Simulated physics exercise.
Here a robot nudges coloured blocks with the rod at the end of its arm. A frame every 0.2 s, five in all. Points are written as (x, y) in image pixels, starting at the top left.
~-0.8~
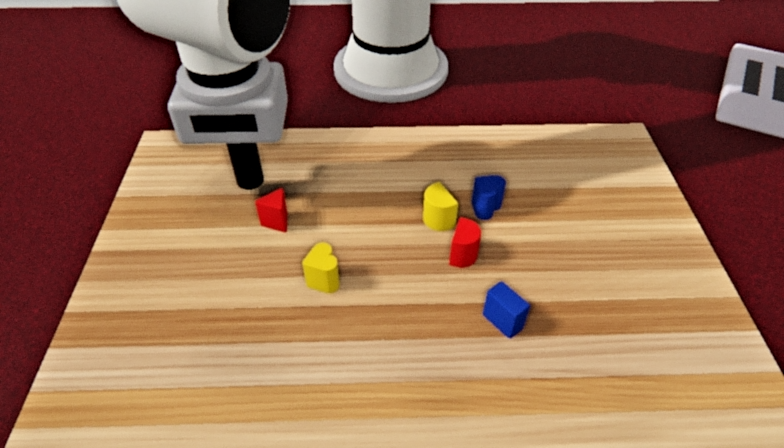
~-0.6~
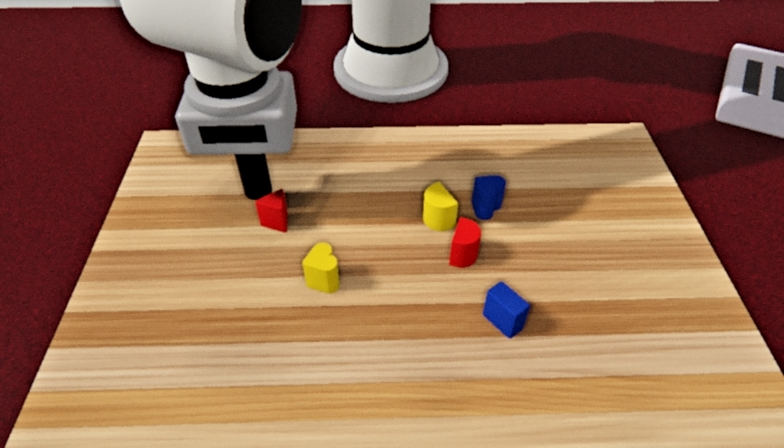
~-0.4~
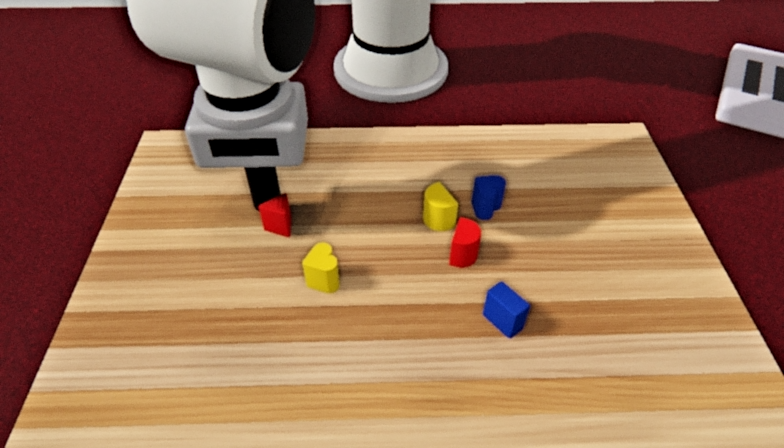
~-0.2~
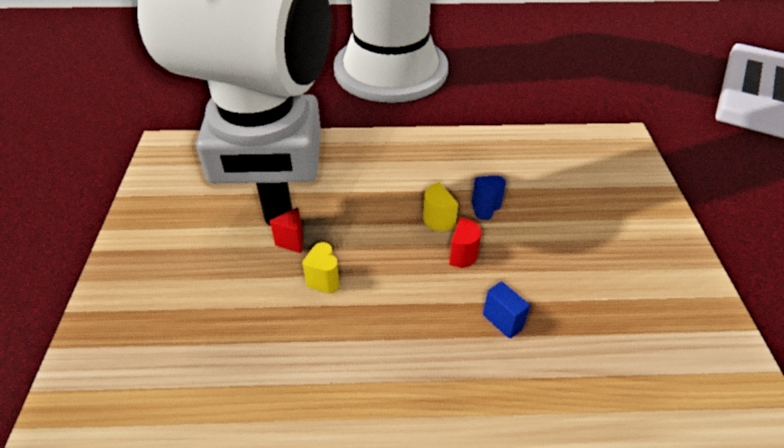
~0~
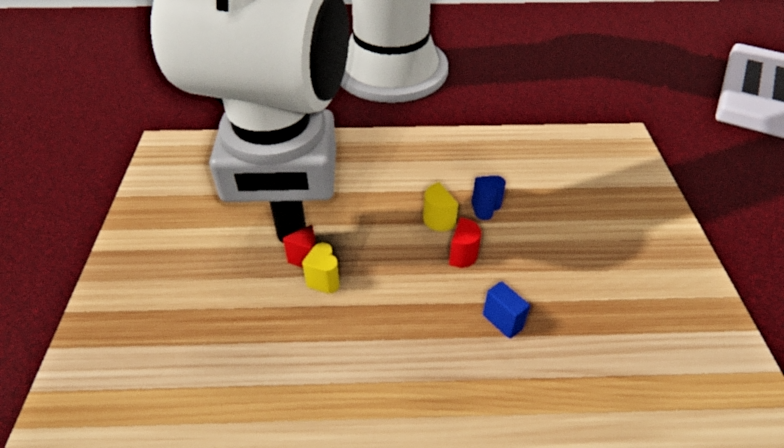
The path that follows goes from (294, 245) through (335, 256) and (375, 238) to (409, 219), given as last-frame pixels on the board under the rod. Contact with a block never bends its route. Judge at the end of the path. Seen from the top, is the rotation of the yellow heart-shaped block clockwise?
I expect not.
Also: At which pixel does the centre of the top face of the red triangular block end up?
(316, 251)
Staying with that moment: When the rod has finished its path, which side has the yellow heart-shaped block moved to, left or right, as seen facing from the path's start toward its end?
Right-hand side.
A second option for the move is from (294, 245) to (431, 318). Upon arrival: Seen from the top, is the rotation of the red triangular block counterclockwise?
Going by the path, no.
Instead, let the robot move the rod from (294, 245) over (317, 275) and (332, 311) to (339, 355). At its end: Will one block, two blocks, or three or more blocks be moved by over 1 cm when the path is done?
In total, two blocks get moved by over 1 cm.
What follows on the original path. One third of the way, rod (336, 244); red triangular block (316, 251), turned 45° clockwise; yellow heart-shaped block (330, 270), turned 20° anticlockwise.
Two thirds of the way, rod (375, 227); red triangular block (316, 251), turned 45° clockwise; yellow heart-shaped block (330, 270), turned 20° anticlockwise.
At the end, rod (410, 207); red triangular block (316, 251), turned 45° clockwise; yellow heart-shaped block (330, 270), turned 20° anticlockwise; yellow D-shaped block unmoved.
